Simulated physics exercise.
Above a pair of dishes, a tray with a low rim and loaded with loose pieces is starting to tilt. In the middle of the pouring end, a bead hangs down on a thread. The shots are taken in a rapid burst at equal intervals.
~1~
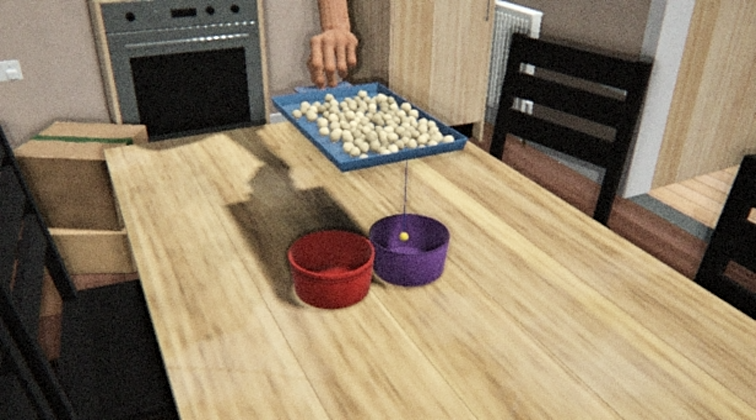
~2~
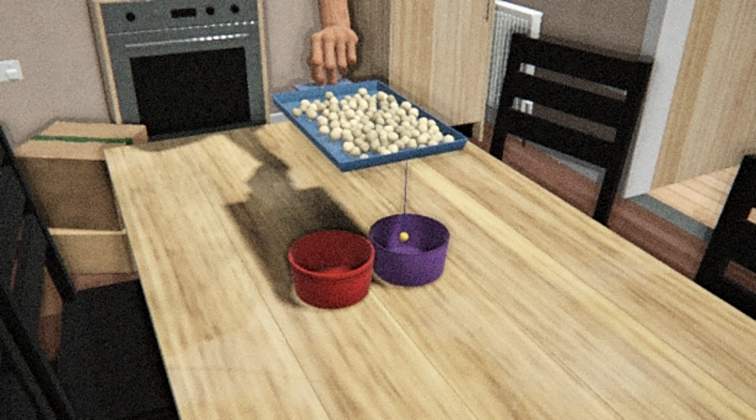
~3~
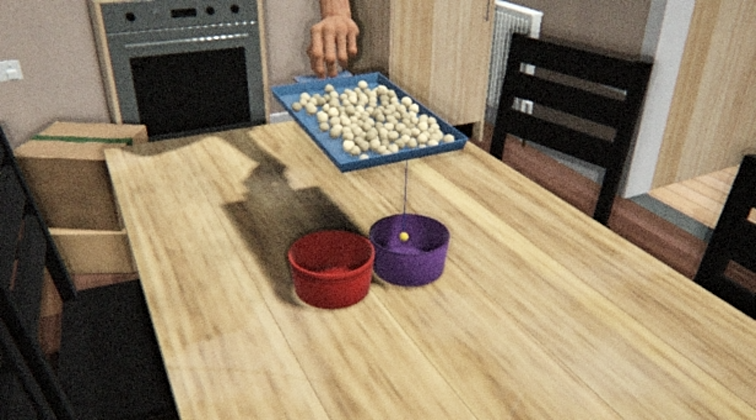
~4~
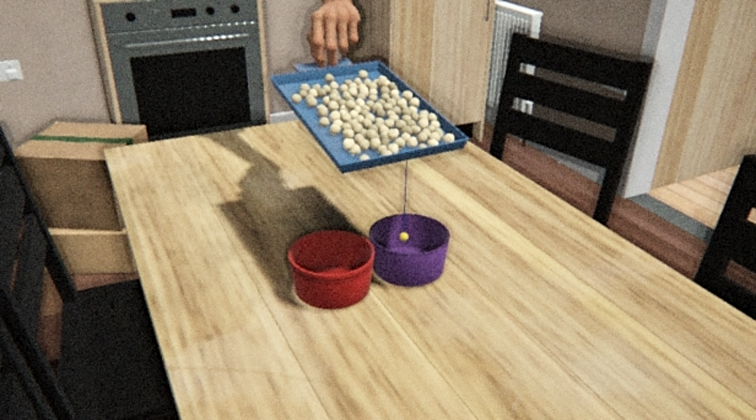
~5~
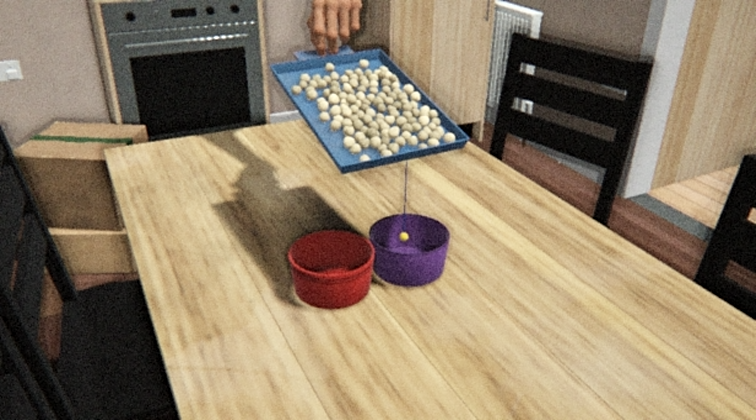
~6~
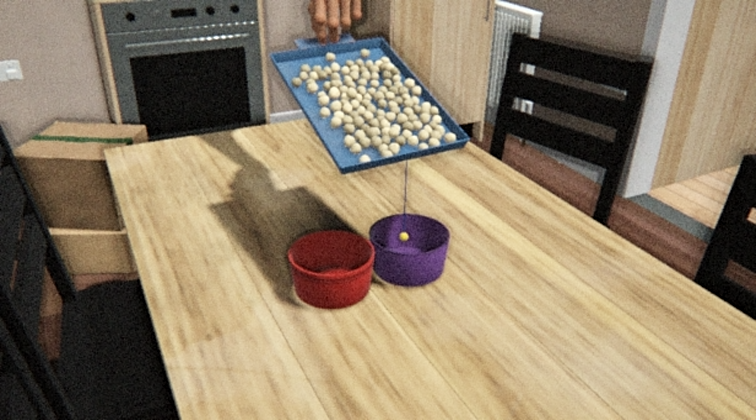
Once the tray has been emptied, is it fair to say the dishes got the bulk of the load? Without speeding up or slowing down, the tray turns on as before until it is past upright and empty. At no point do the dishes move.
In the end the dishes save the lesser share of it.
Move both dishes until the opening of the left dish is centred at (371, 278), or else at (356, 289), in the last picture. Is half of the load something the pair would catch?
Well, a majority share the first time and a majority share the next.
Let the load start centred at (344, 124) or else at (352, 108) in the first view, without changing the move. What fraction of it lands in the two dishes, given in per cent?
Roughly 0 per cent, and 0 per cent.
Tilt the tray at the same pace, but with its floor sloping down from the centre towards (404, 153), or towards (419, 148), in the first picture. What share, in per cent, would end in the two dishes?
About 0 %, then 10 %.
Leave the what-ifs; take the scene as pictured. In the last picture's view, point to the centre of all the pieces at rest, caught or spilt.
I'd say the middle ends up at about (416, 322).
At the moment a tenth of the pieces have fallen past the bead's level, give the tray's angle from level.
Tilt: Around 110 degrees.
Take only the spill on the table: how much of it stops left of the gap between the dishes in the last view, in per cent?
It comes to about 20 percent.
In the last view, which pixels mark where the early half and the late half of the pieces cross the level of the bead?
Earlier half at (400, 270), later half at (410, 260).
Soon, tray tipped steeply; nearly all on the tray; a stray few outside both; a stray few in the air.
A while on, tray tipped past a quarter turn; nearly all on the tray; a stray few outside both; a stray few in the air.
Towards the end, tray tipped past a quarter turn; a stray few in the left dish; nearly all outside both.
Finally, tray tipped past a quarter turn; a stray few in the left dish; none in the right dish; nearly all outside both.
